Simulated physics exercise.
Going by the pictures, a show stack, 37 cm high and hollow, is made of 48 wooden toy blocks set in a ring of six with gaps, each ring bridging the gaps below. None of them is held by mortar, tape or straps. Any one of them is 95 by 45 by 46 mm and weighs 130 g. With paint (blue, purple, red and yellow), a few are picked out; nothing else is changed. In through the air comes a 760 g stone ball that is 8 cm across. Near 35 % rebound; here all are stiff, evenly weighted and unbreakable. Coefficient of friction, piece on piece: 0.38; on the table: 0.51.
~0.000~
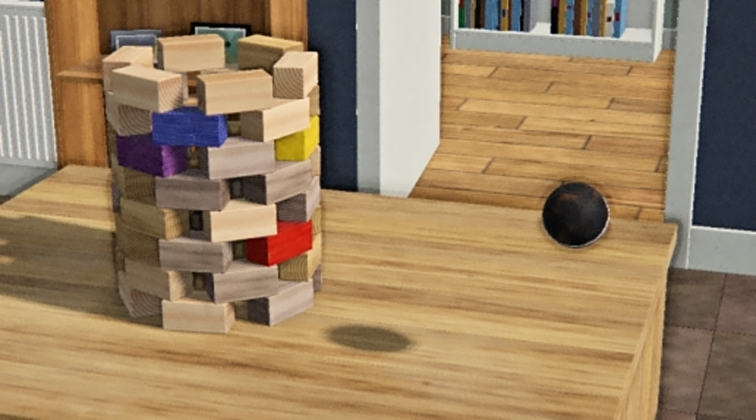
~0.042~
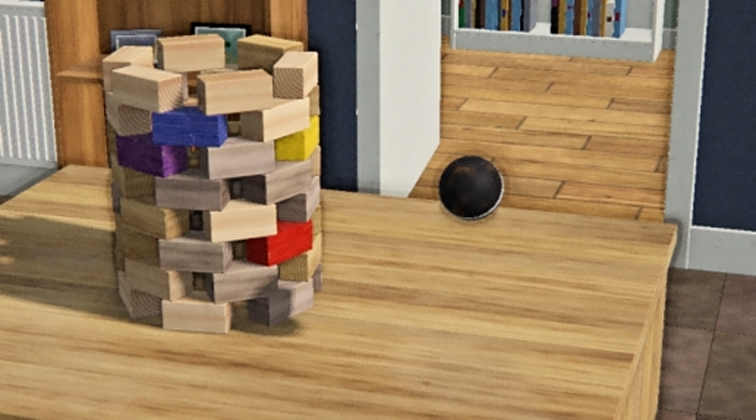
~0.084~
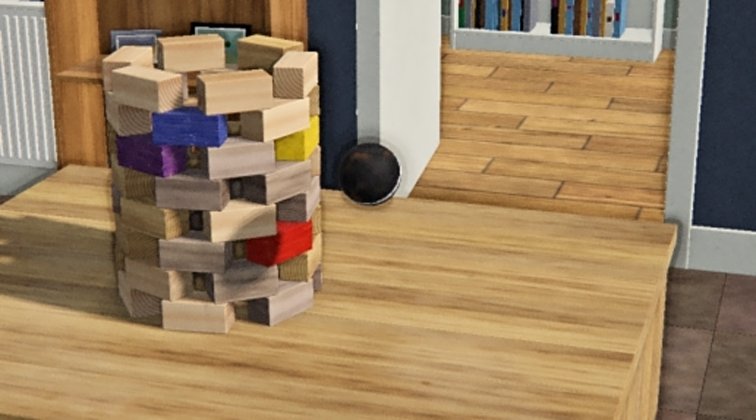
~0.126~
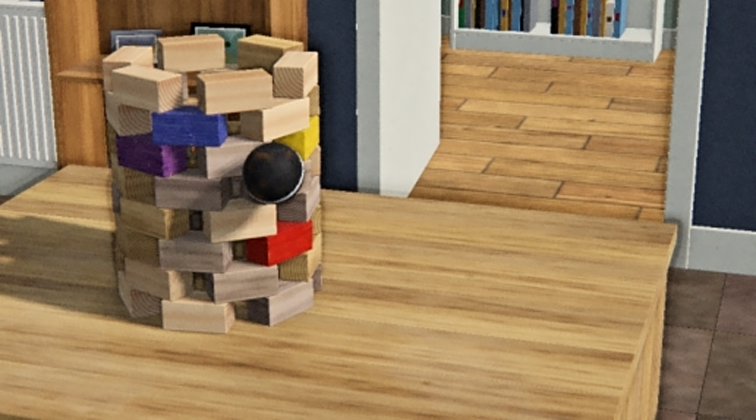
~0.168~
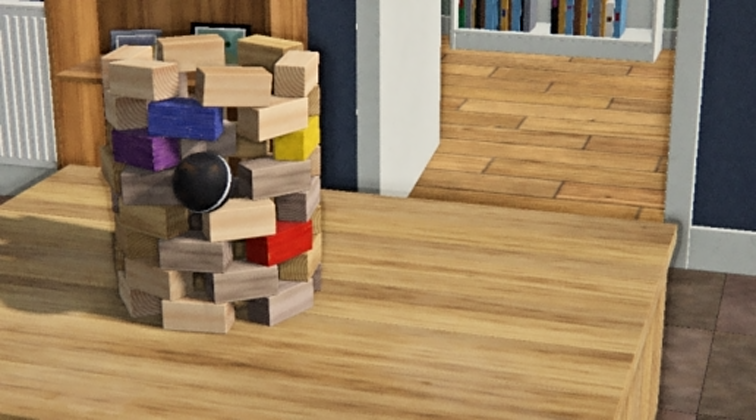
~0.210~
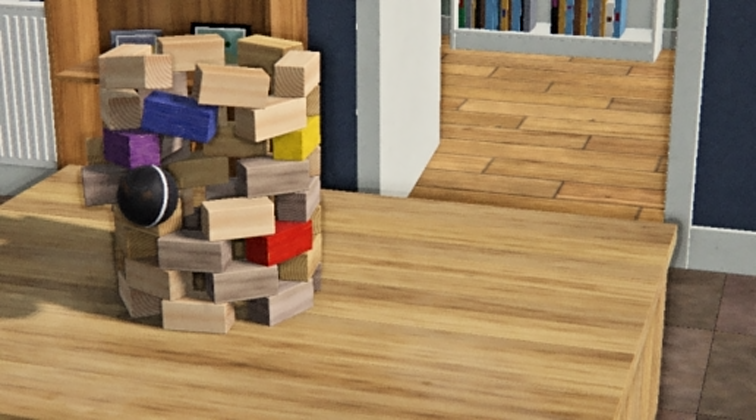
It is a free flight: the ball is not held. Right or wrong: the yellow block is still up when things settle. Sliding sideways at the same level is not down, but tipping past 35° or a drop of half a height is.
Right, it stays up.
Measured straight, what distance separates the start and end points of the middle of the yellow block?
It ends some 0 cm from where it began.
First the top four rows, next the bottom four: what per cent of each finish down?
For the top it's 50 in a hundred, for the bottom 0 in a hundred.
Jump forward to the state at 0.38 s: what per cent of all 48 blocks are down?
By then 20 %.
After 0.38 s, ball still moving; 10 of the 48 blocks down; yellow block unmoved; purple block leaning 34°, 48 mm lower.
After 0.70 s, ball still moving; 13 of the 48 blocks down; yellow block unmoved; blue block on its side.
By the end (1.4 s), ball rolling away; 13 of the 48 blocks down; yellow block unmoved; purple block on its side; blue block on its side. As the last picture would show them, middles, yellow block near (296, 137).
